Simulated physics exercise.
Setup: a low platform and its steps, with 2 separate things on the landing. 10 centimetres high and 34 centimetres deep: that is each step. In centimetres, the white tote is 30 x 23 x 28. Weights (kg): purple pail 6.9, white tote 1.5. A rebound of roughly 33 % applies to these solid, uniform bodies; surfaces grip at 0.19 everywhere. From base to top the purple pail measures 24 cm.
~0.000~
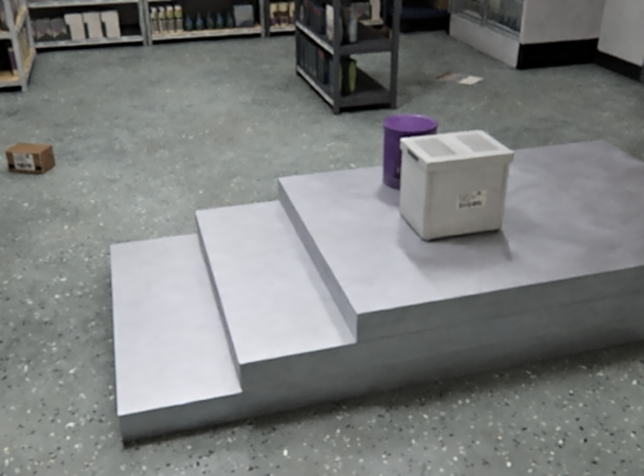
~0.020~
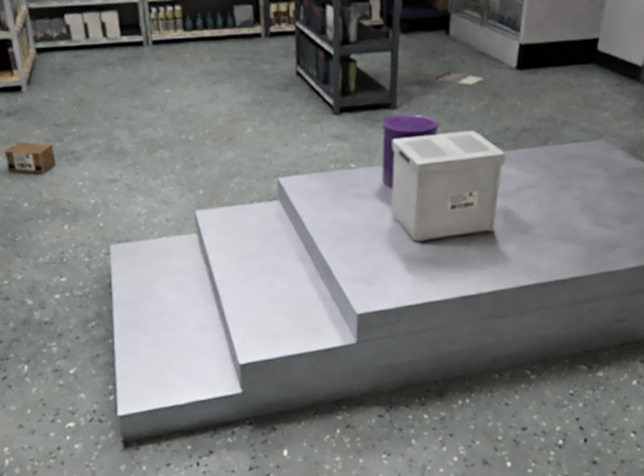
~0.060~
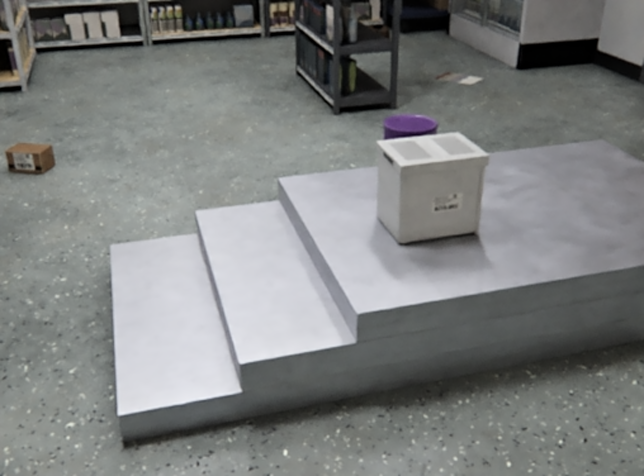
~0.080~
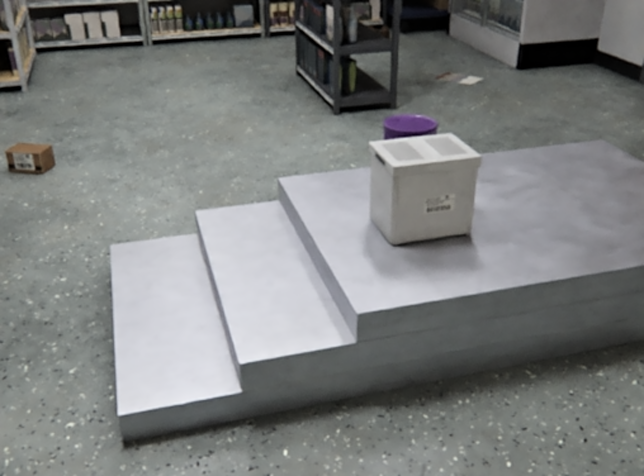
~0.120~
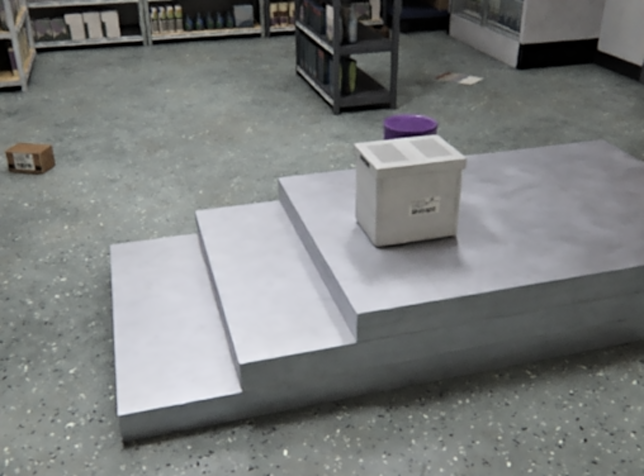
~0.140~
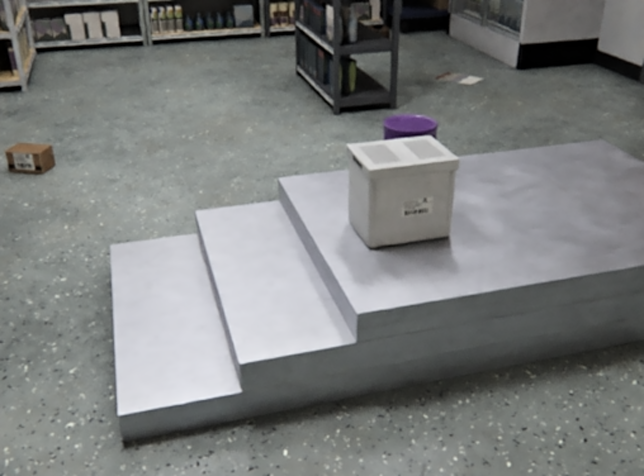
A white lidded tote slides slowly leftward across the top of a low grey platform, moving toward its steps and partly covering the purple pail behind it. The pail stays put, as do a small brown box on the speckled floor at left and the stocked shelves at the back of the shop-like room. The steady camera looks down from a raised angle, and nobody is seen touching the tote.
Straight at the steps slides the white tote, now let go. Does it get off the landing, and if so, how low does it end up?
Yes, right to the bottom.
Around 0.74 s, 15 cm past the top edge and 4 cm lower; white tote near (268, 218).
Around 1.54 s, 65 cm past the top edge and 19 cm lower; white tote near (115, 281).
Finally (2.7 s), 106 cm past the top edge and 29 cm lower; purple pail still in place (within 12 cm).
